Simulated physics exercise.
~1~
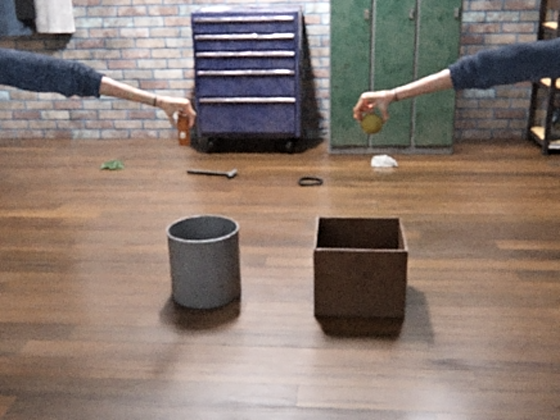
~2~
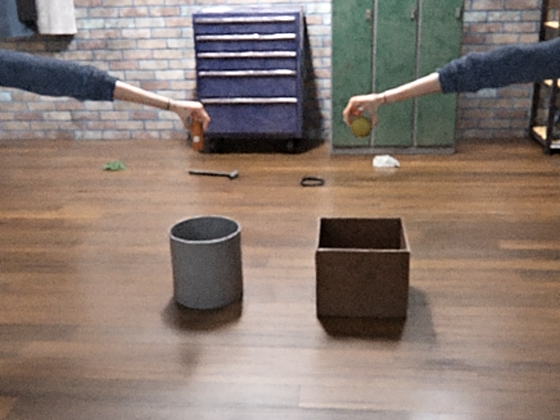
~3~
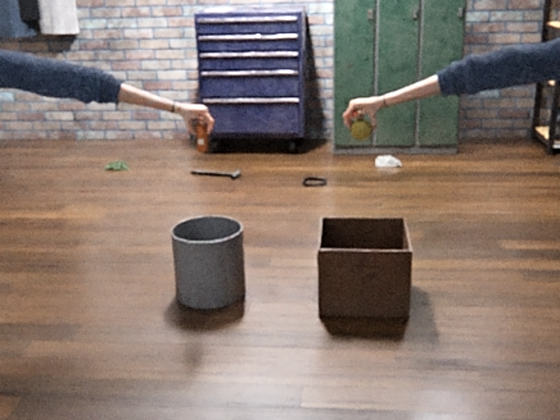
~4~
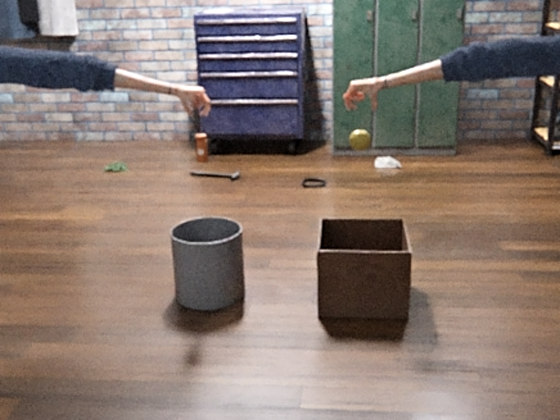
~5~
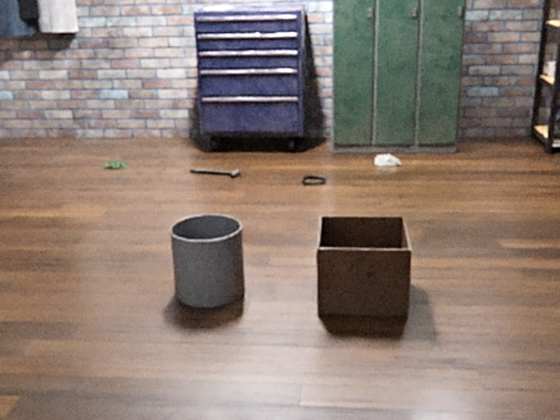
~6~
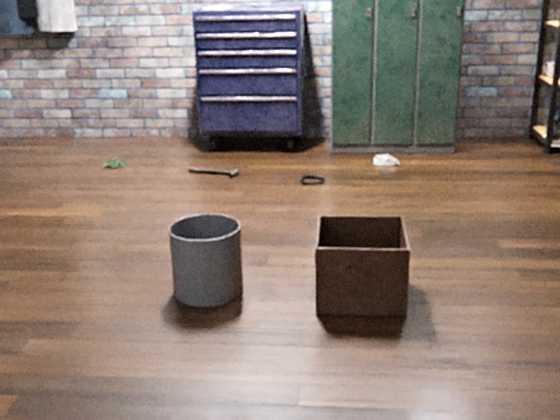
In a brick-walled workshop, two hands release an orange shaker and a yellow apple, which drop into a grey bin and brown crate.
